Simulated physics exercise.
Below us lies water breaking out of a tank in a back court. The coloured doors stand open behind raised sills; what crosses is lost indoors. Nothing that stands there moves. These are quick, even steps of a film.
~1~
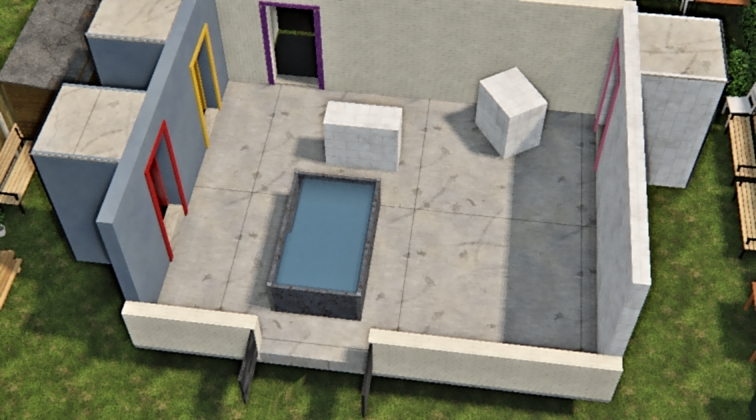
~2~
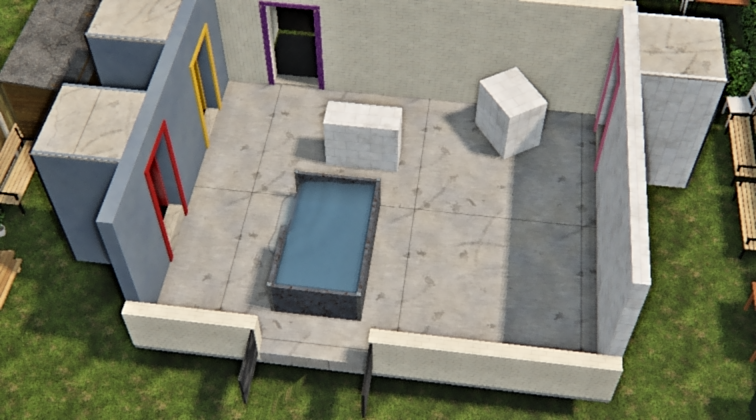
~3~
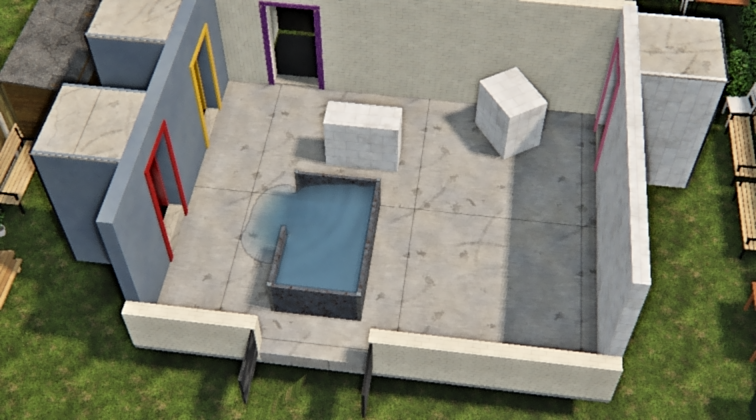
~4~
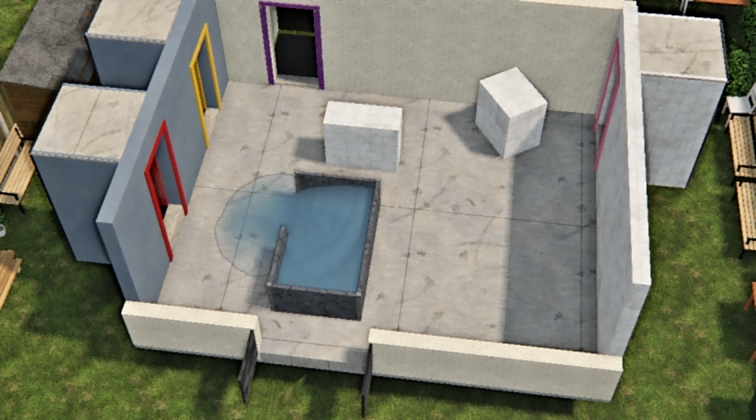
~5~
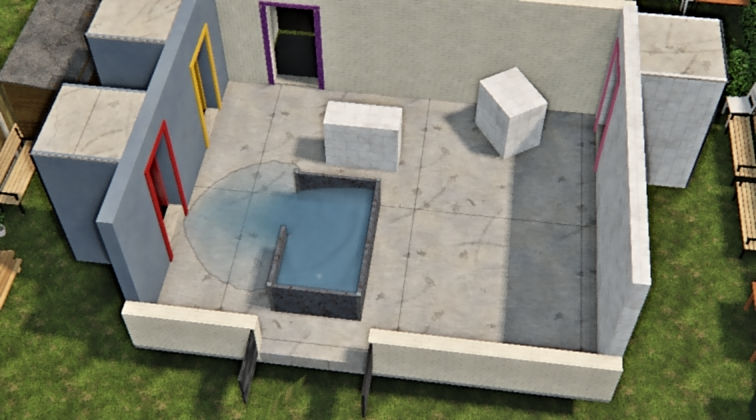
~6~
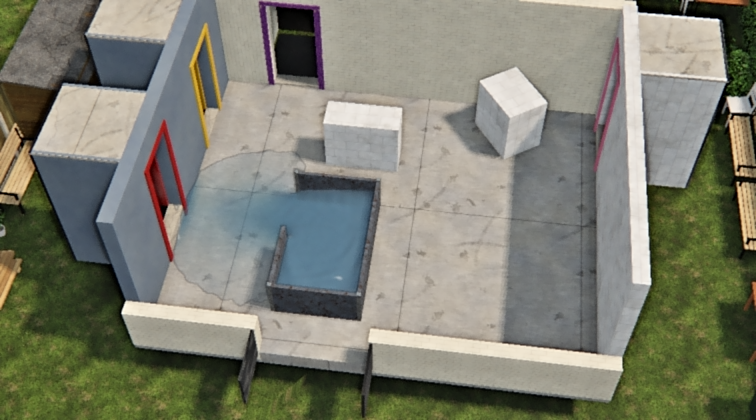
Water pours from the tank's broken left side and spreads across the floor toward the red door.
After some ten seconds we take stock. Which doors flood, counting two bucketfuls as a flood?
In the end: The yellow door takes more than that; the pink door stays under that; the red door stays under that; the purple door takes more than that.
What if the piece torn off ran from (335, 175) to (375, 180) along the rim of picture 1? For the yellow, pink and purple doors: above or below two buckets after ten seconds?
In short: The yellow one floods; the pink one lets less in; the purple one holds.
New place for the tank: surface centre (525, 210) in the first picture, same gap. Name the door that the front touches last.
It is the pink door.
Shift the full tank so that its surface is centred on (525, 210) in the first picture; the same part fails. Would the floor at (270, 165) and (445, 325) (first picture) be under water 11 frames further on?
In that order: Under water, free of water.
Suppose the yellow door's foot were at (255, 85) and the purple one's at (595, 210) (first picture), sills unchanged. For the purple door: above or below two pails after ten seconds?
My reading: Purple keeps below it.
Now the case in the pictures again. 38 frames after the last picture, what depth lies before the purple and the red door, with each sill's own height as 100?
Roughly 200 per cent, then 30 per cent.
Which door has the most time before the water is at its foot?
It is the pink-painted one.
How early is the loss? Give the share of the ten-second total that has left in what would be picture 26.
Near 25 in a hundred.
A moment on, water covers 15 % of the floor; the yellow door wet at the sill, nothing in, the pink door not reached, the red door under two buckets in, the purple door not reached.
Next, water covers 25 % of the floor; the yellow door over two buckets in, the pink door not reached, the red door under two buckets in, the purple door not reached.
Then, water covers 40 % of the floor; the yellow door over two buckets in, the pink door not reached, the red door under two buckets in, the purple door over two buckets in.
Later, water covers 65 % of the floor; the yellow door over two buckets in, the pink door not reached, the red door under two buckets in, the purple door far over two buckets in.
In the end, water covers 85 % of the floor; the yellow door far over two buckets in, the pink door wet at the sill, nothing in, the red door under two buckets in, the purple door far over two buckets in.
